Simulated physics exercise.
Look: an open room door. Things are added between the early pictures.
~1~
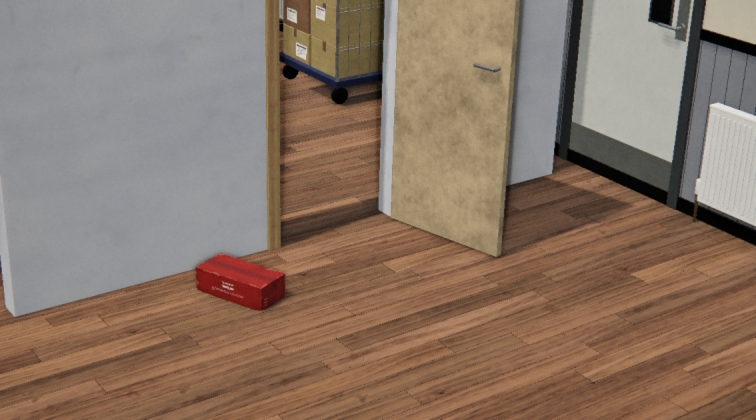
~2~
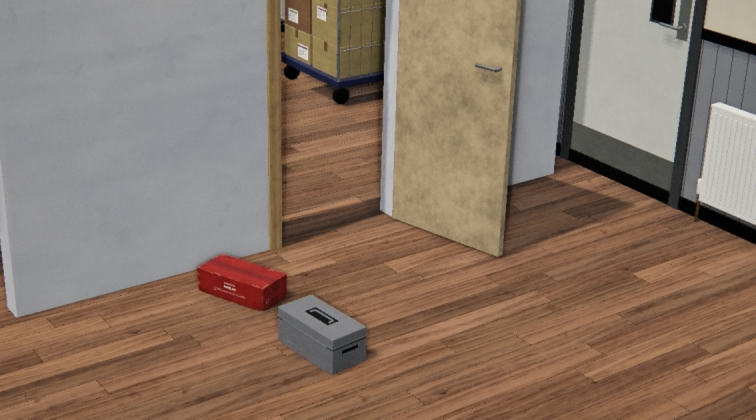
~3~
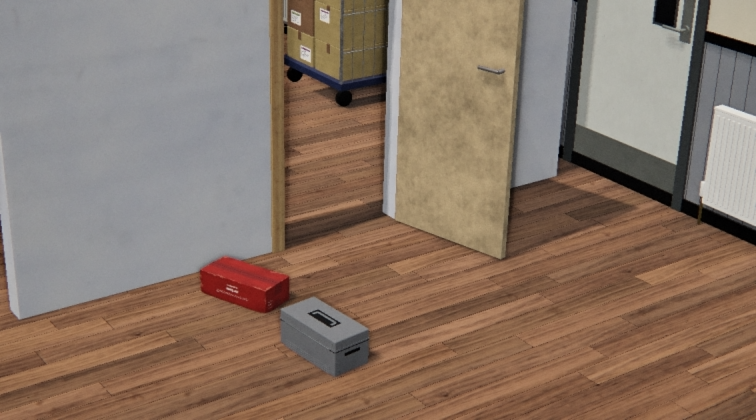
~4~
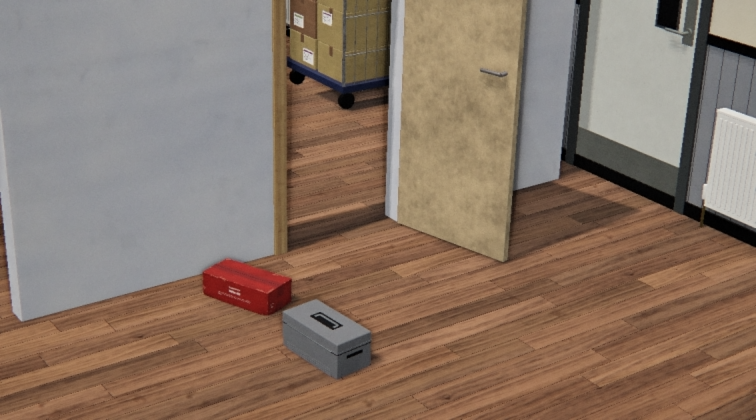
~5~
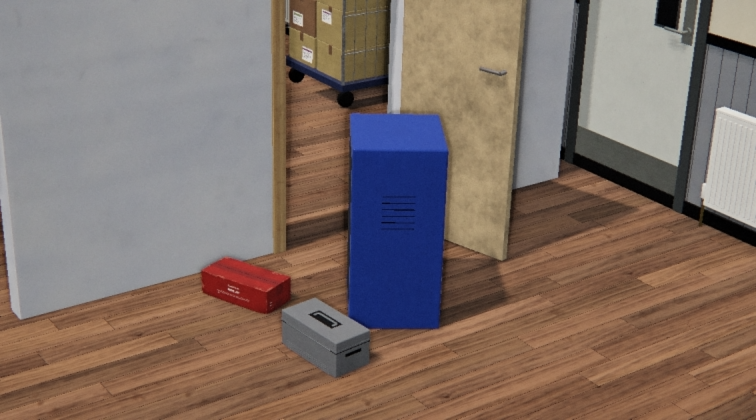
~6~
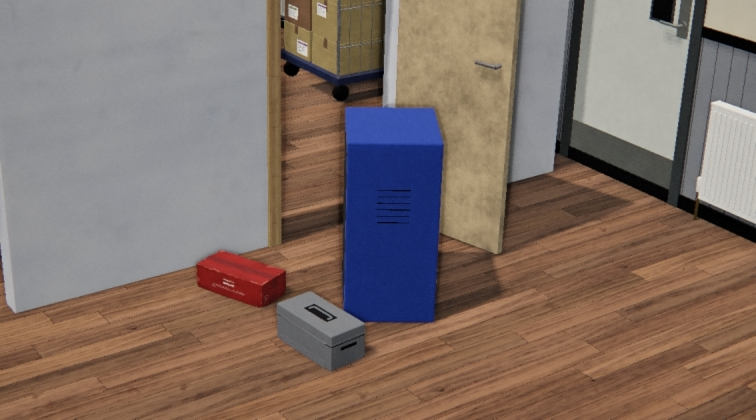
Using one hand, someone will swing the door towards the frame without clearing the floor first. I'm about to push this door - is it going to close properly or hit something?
It will close properly.
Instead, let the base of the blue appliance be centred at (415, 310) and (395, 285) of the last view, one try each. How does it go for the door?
Try 1: Door ends up flush. Try 2: Door stays partly open.
Then, 0.70 s on from there, door at 66°.
Then, 1.10 s on from there, door at 30°.
In the end, door at 0°; all 3 unmoved. At the end, from the last picture's camera, blue appliance near (390, 214).
